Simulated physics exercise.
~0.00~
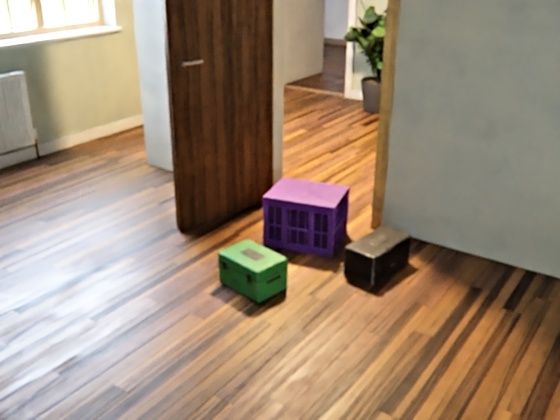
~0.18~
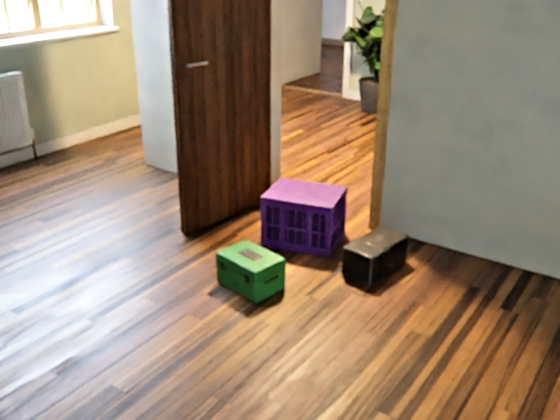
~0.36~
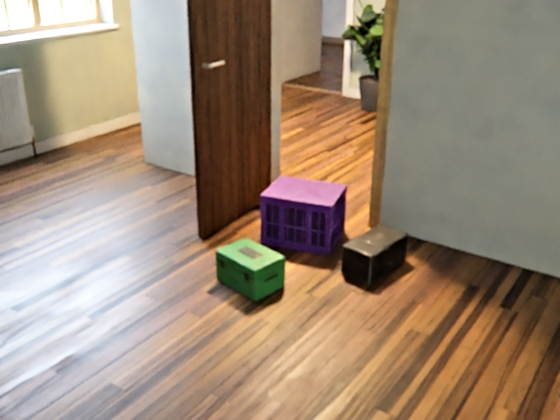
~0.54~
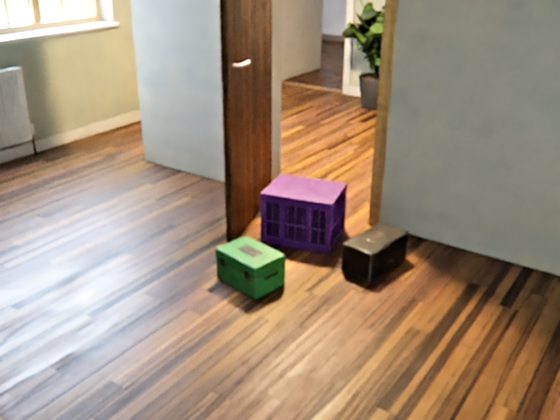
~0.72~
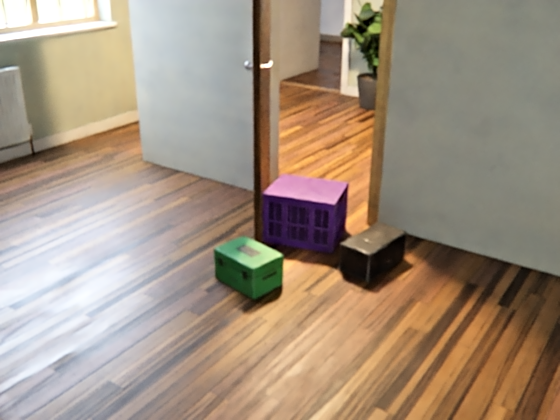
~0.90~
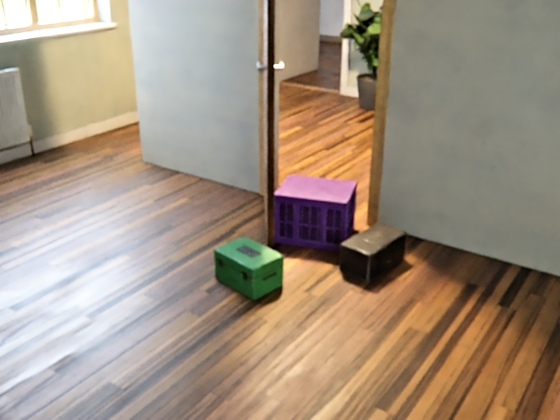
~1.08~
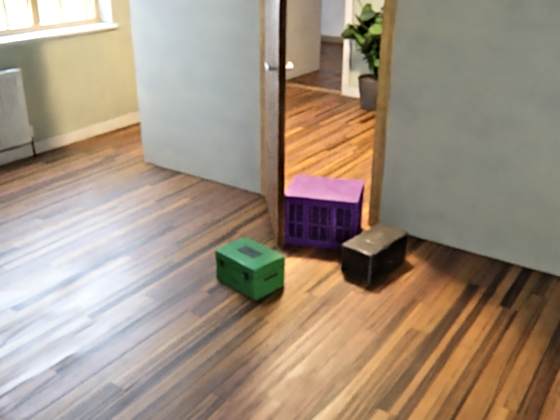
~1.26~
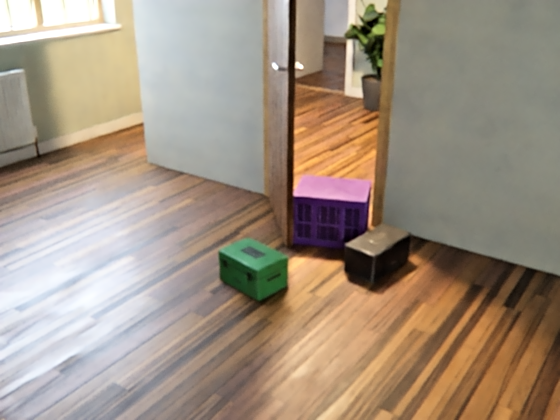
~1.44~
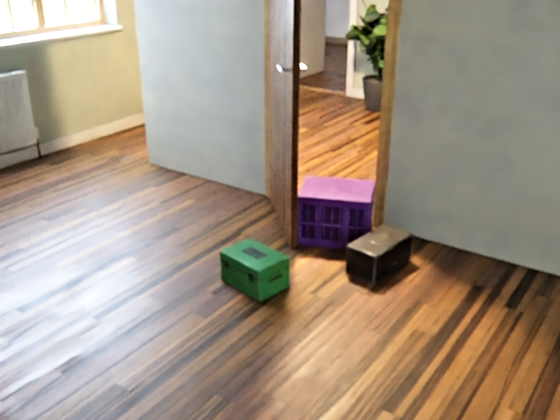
To begin with, a dark wooden door stands wide open in a room with a striped wood floor, with a purple chest, a green toolbox and a black toolbox near the doorway. The door swings towards its frame with no hand in view, turning until its brown face narrows to an edge. It meets the purple chest and keeps going more slowly, sliding the chest a short way right into the gap by the door frame. The green and black toolboxes stay where they are. Finally the door rests partly open, with the purple chest blocking the gap.
